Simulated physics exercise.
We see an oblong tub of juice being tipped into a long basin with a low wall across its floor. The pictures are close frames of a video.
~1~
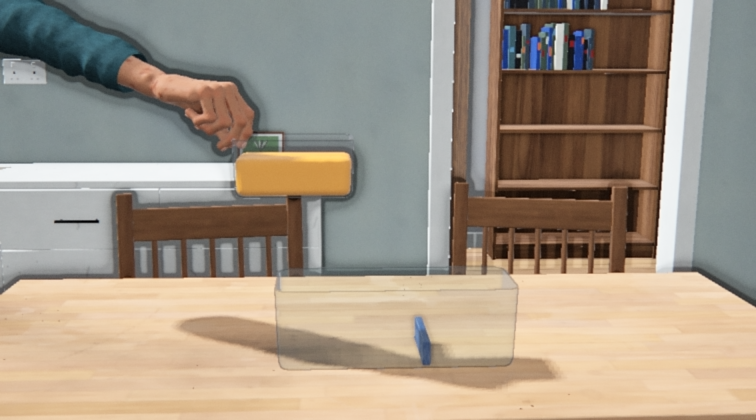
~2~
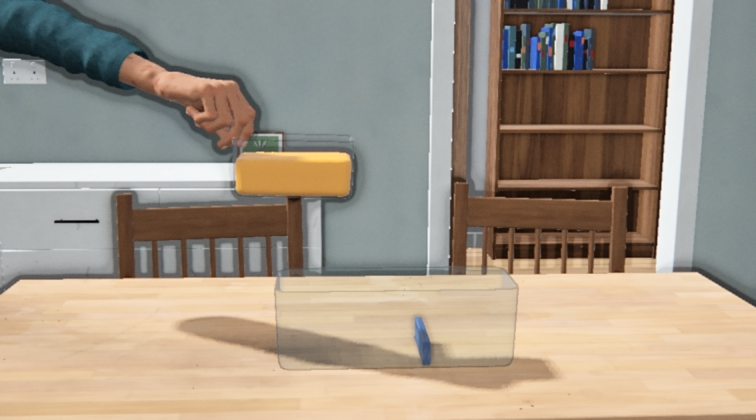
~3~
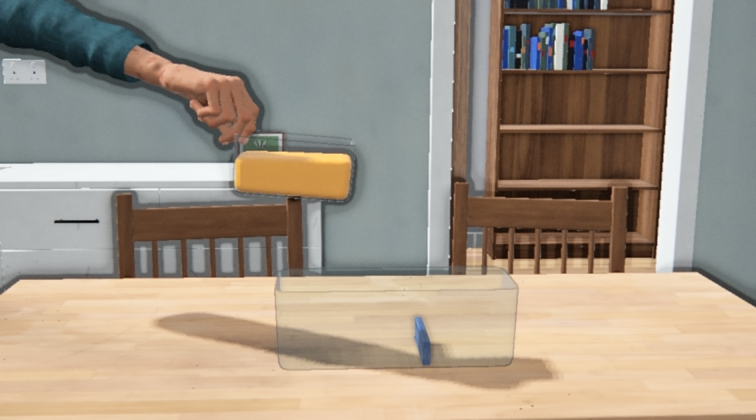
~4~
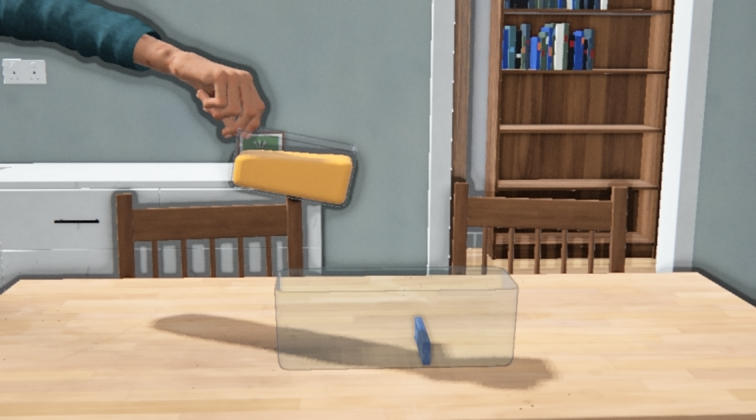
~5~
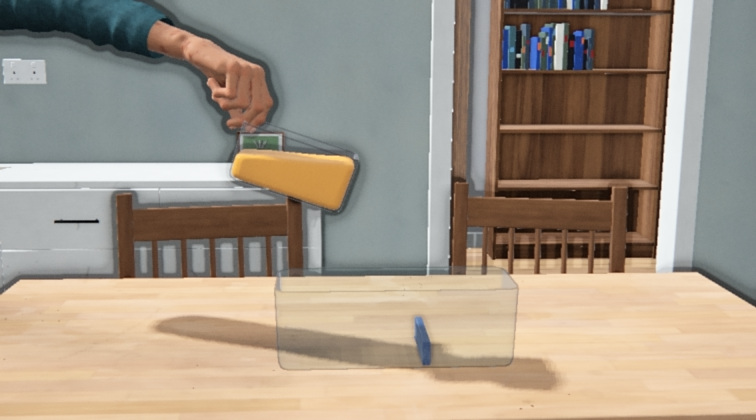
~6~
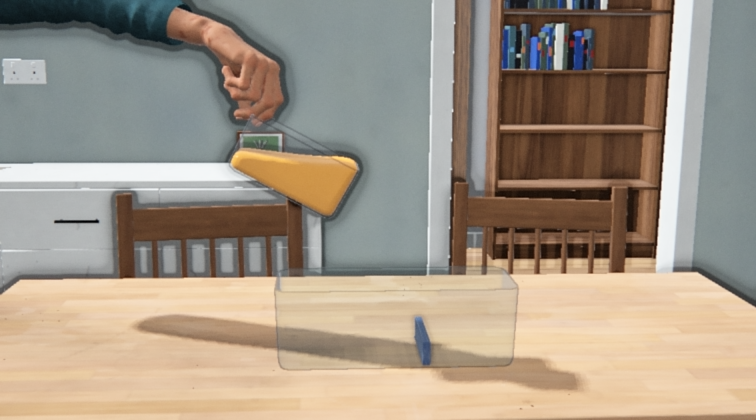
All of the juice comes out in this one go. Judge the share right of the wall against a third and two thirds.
It comes to less than a third.
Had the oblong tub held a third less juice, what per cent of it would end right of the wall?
Close to 5 per cent.
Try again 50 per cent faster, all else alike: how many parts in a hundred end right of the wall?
Some 15 per cent.
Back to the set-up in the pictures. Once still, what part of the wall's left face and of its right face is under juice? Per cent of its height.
Near 60 on the left, 10 on the right.
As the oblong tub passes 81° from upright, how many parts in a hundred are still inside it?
Near 35 %.
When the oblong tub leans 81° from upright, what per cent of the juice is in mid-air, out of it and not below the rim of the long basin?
Close to 50 per cent.
A moment on, the oblong tub is tipped on its side and 33 per cent is still to pour, 17 is left of the wall and 0 right of it.
Next, the oblong tub is tipped on its side and 12 per cent is still to pour, 71 is left of the wall and 4 right of it.
Then the oblong tub is tipped on its side and 3 per cent is still to pour, 69 is left of the wall and 9 right of it.
Later the oblong tub is tipped on its side and 1 per cent is still to pour, 78 is left of the wall and 10 right of it.
In the end 80 per cent lies left of the wall, 10 right of it and 10 outside.
